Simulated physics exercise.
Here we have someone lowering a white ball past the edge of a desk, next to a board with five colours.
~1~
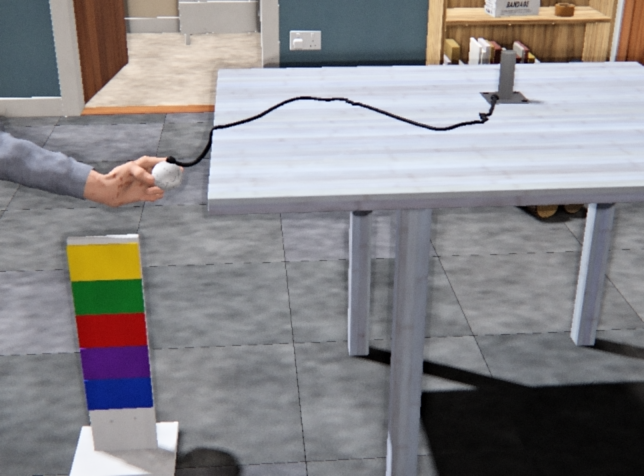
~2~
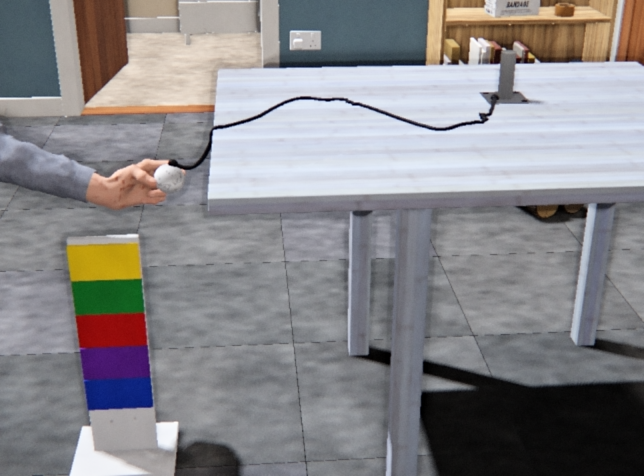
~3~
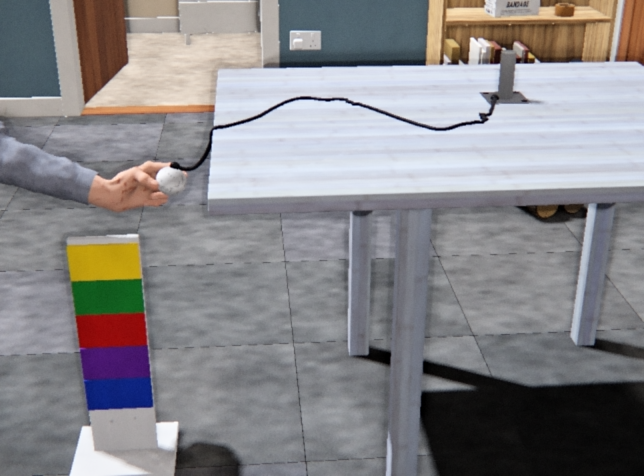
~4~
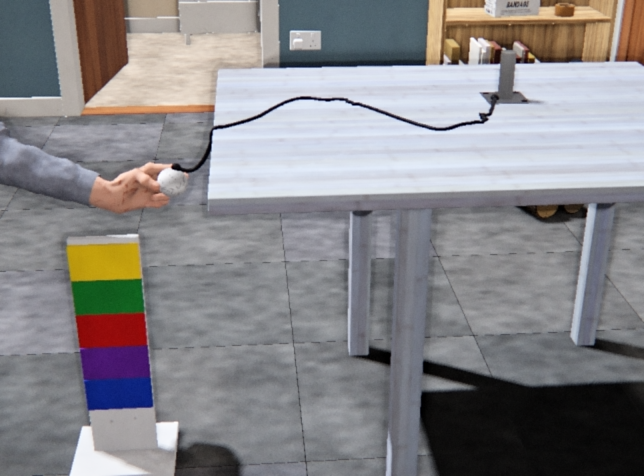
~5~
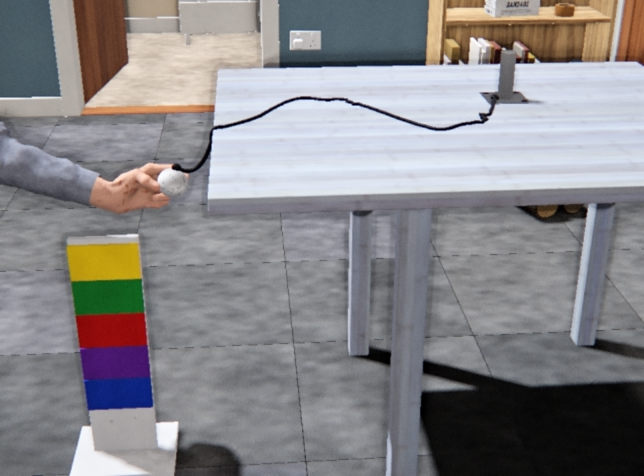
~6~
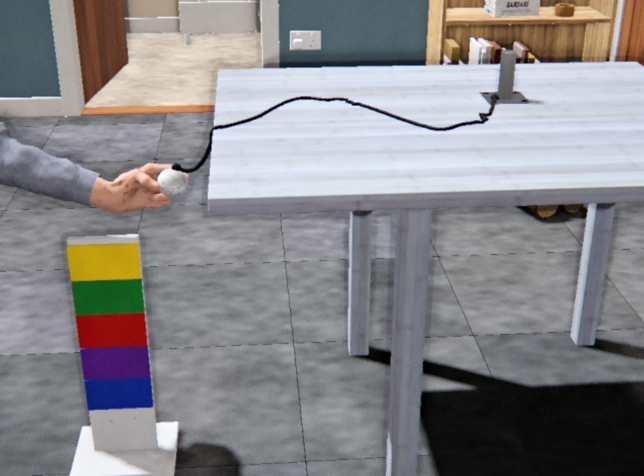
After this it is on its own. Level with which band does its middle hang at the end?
At purple.
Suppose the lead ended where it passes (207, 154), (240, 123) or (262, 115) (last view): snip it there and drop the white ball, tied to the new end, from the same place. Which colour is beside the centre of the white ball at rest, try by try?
Taking them in turn: Red; green; yellow.
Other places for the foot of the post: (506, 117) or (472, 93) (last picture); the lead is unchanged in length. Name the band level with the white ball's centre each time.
It would be blue; blue.
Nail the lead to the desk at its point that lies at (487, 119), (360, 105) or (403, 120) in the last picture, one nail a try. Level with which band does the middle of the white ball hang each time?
In that order: Red; yellow; green.
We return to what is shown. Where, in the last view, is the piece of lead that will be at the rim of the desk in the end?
That spot is around (335, 99).
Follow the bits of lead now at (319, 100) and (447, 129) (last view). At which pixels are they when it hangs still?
They go to (214, 149) and to (362, 109).
Soon after, ball near (208, 340); level with purple.
Then, ball near (242, 347); level with purple.
At rest, ball near (228, 352); level with purple. Its centre hangs level with the purple band.
